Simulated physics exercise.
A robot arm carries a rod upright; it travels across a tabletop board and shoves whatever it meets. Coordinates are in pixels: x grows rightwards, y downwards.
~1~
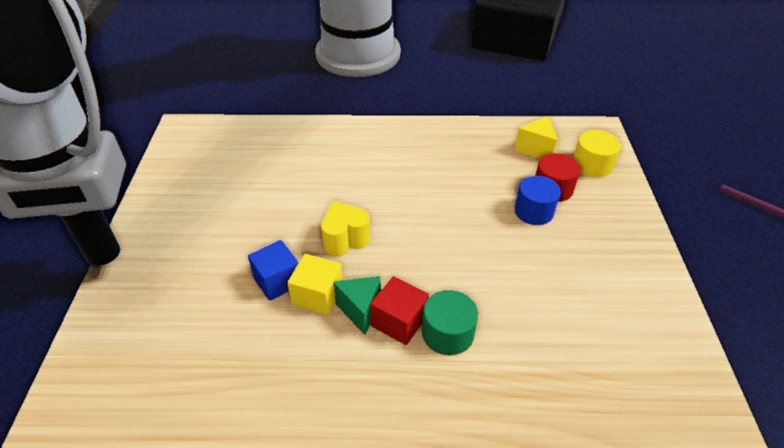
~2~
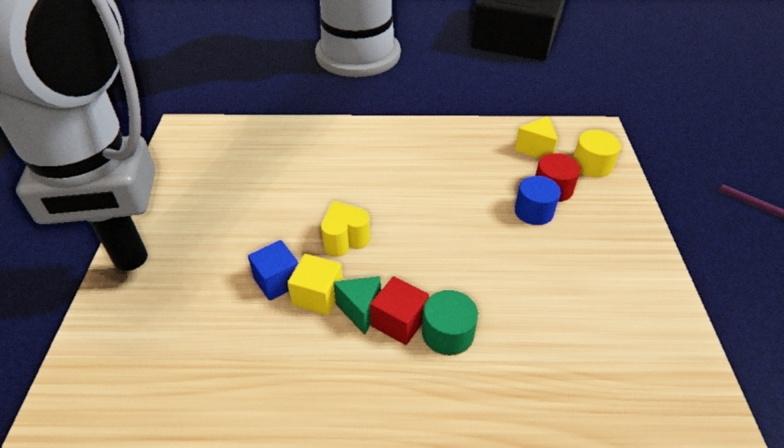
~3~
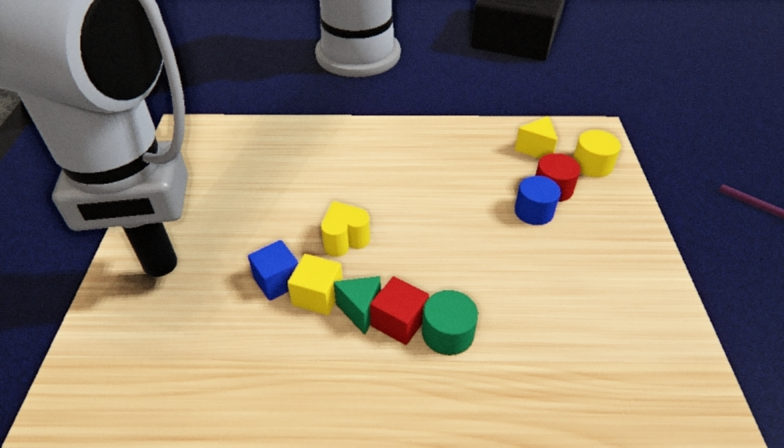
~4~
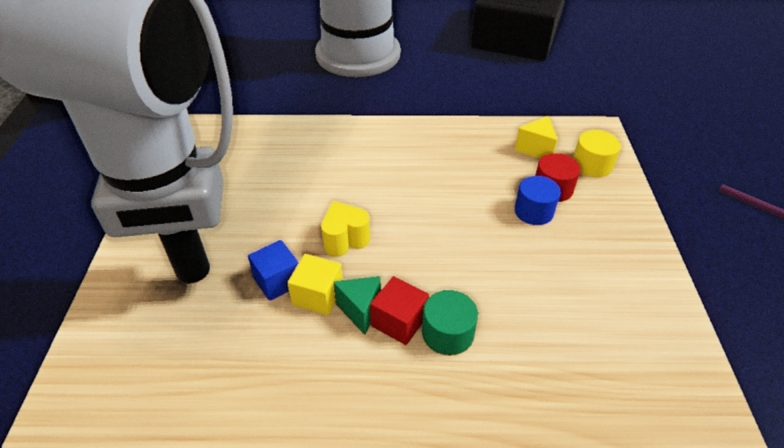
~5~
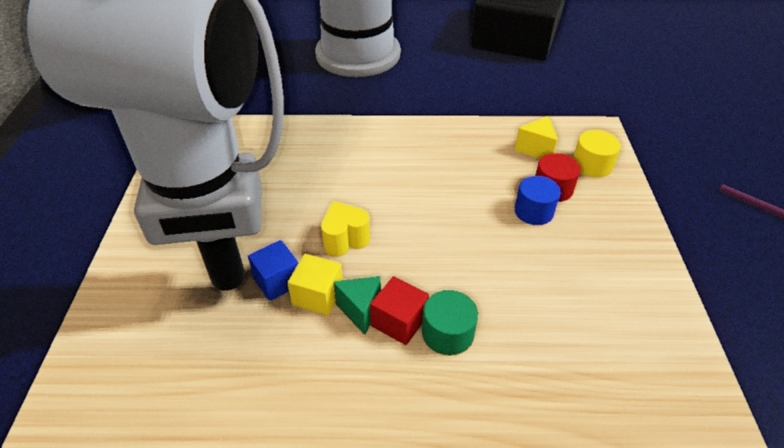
In the video, a robot arm with a black rod moves steadily rightward from the left edge of a wooden board until the rod is beside a blue block, while the colored blocks on the board stay still.
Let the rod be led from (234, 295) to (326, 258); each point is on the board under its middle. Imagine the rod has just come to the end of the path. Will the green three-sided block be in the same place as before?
Yes, I think so.
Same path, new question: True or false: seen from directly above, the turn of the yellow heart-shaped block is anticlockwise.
Answer: True.
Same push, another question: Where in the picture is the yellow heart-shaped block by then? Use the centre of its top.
The spot you're after is about (382, 199) in the image.
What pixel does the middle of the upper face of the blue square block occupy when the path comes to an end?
It comes to (356, 225).
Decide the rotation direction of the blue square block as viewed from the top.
That block twists clockwise.
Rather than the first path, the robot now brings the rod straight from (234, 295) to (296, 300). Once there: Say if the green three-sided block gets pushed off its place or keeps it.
It does get moved.
What follows on the original path. Halfway along, rod (279, 259); blue square block (311, 239); yellow square block (323, 269), turned 35° clockwise.
At the end, rod (324, 241); blue square block (356, 225), turned 20° clockwise; yellow square block (324, 268), turned 40° clockwise; yellow heart-shaped block (382, 199), turned 40° anticlockwise; green three-sided block not moved.
